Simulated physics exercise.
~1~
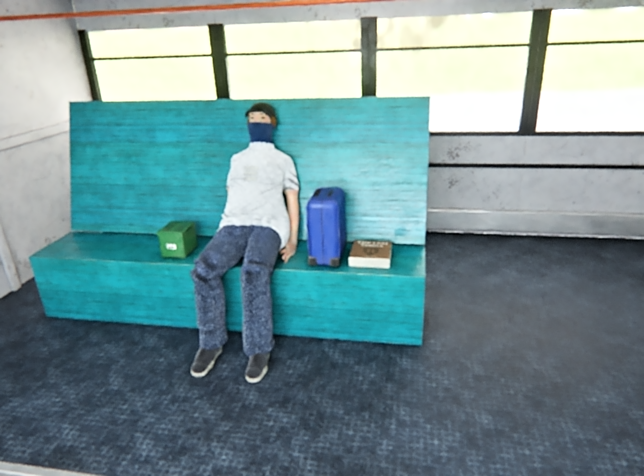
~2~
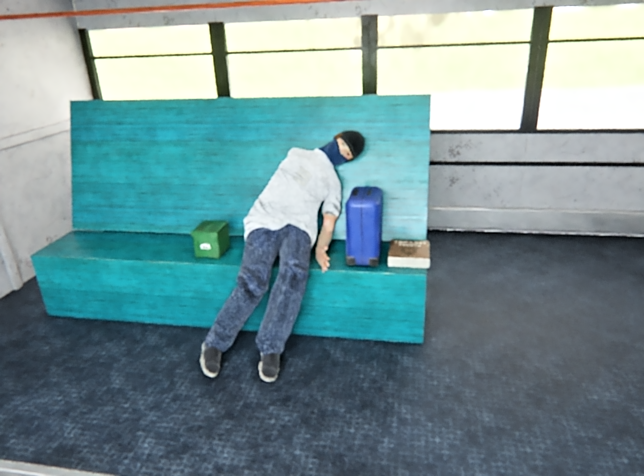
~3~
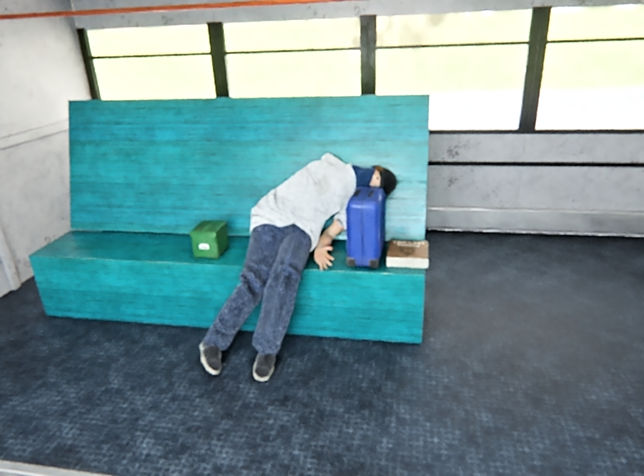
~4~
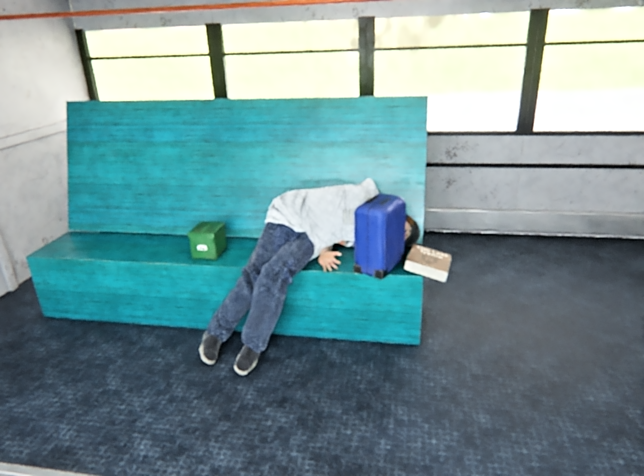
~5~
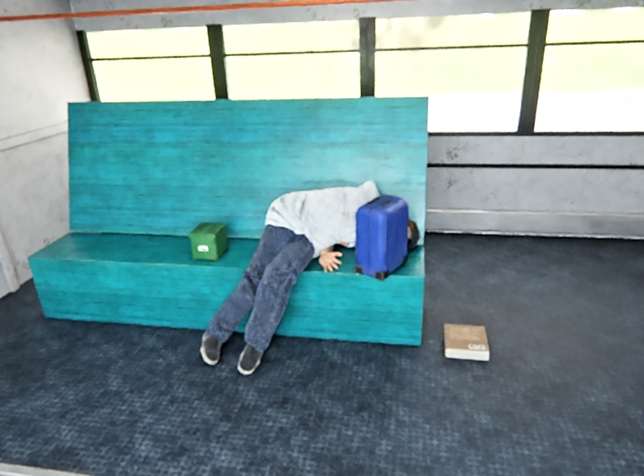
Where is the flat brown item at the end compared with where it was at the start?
At the start it lies on the teal bench, just right of the blue case. At the end it is on the dark floor, beyond the right end of the bench.
Teal bench seat, sleeper slumping right behind a sliding blue case that stays on while a flat brown item falls off.
